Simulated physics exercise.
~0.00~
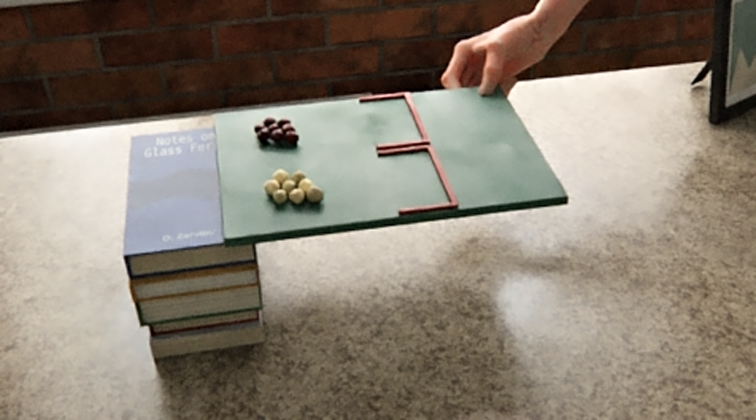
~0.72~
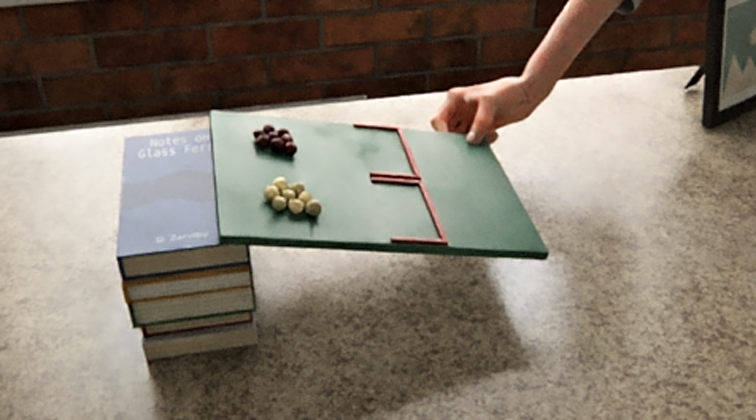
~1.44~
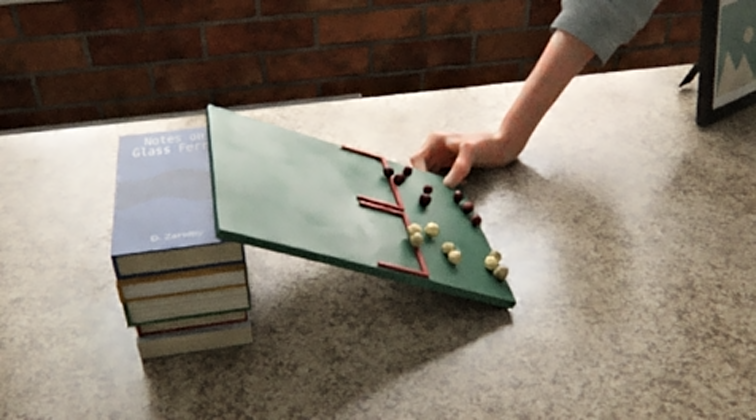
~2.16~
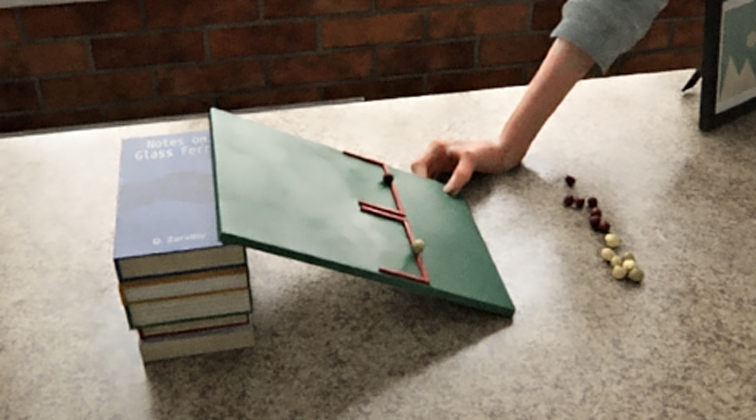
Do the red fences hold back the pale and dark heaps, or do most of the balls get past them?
Most of the balls in both the pale heap and the dark heap get past their red fences.
